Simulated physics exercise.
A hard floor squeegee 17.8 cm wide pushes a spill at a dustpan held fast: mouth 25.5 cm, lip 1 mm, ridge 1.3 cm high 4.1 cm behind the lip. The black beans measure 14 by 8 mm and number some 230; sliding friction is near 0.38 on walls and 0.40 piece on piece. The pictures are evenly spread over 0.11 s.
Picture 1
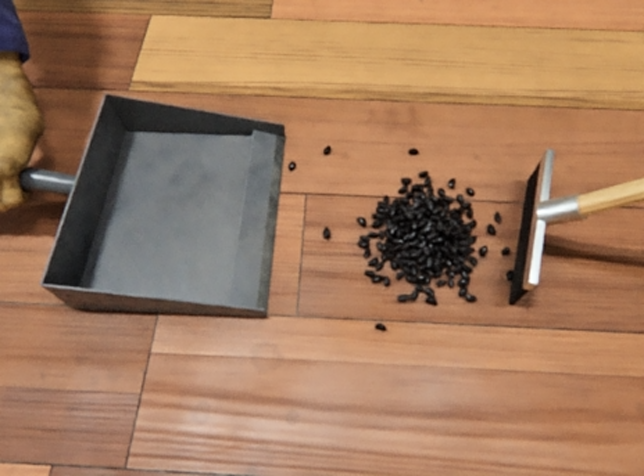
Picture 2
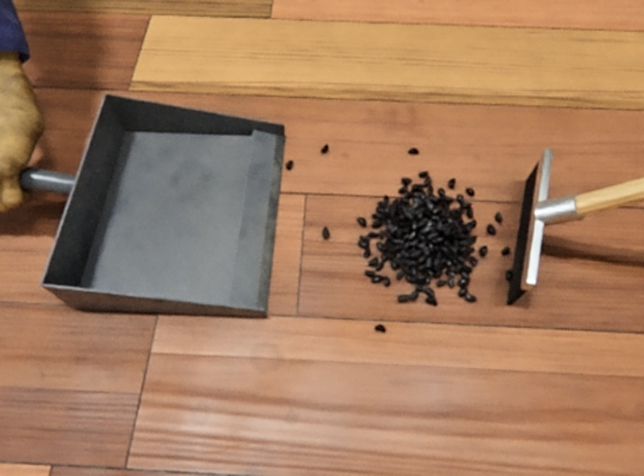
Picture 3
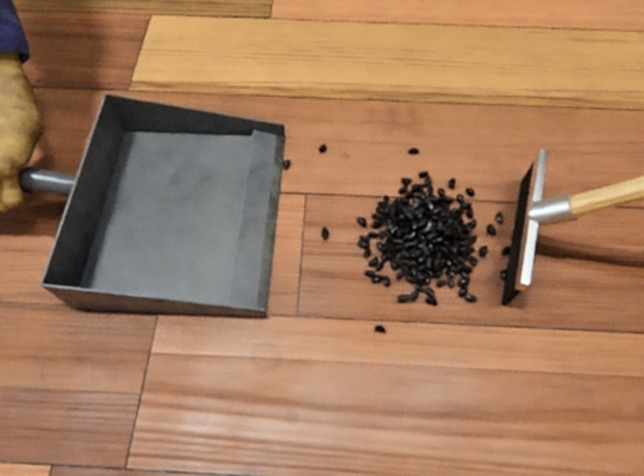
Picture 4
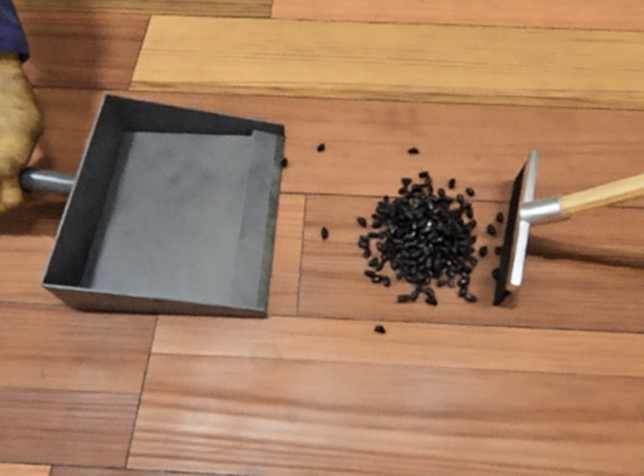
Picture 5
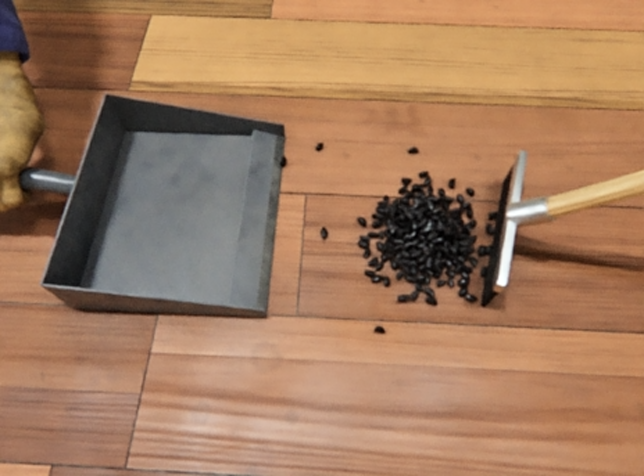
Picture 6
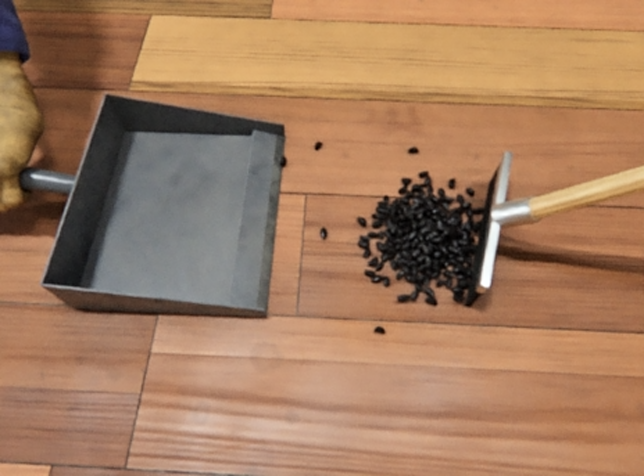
The footage shows a squeegee with a wooden handle sliding left across a wood floor until its blade presses into the right edge of a pile of black beans, while a gloved hand holds a gray metal dustpan still at left.
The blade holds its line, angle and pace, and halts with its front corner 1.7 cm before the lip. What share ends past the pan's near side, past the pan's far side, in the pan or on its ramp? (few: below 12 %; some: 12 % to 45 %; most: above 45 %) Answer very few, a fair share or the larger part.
Near side very few, far side very few, pan a fair share.
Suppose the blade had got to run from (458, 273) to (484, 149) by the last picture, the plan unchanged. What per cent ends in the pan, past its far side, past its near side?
Pan 60, far 10, near 5.
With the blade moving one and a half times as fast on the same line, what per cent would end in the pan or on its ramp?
Then about 65 per cent.
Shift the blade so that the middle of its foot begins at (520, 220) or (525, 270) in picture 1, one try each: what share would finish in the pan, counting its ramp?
Some 35 and 25 per cent.
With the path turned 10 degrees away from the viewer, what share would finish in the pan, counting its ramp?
In that case some 35 per cent.
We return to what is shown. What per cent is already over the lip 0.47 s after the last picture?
About 35 per cent by then.
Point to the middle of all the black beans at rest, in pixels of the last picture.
At about (280, 219).
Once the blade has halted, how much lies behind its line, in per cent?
About 10 per cent.
Then, 0.15 s after the last picture, middle of the blade 14 cm from the lip; 0 % over the lip, far side 0 %, near side 0 %.
Then, 0.24 s after the last picture, middle of the blade 7 cm from the lip; 0 % over the lip, far side 0 %, near side 0 %.
Then, 0.47 s after the last picture, middle of the blade 4 cm from the lip; 35 % over the lip, far side 0 %, near side 5 %.
In the end, near side 5 %, far side 0 %, pan 35 %, in front of the lip or behind the blade 60 %.
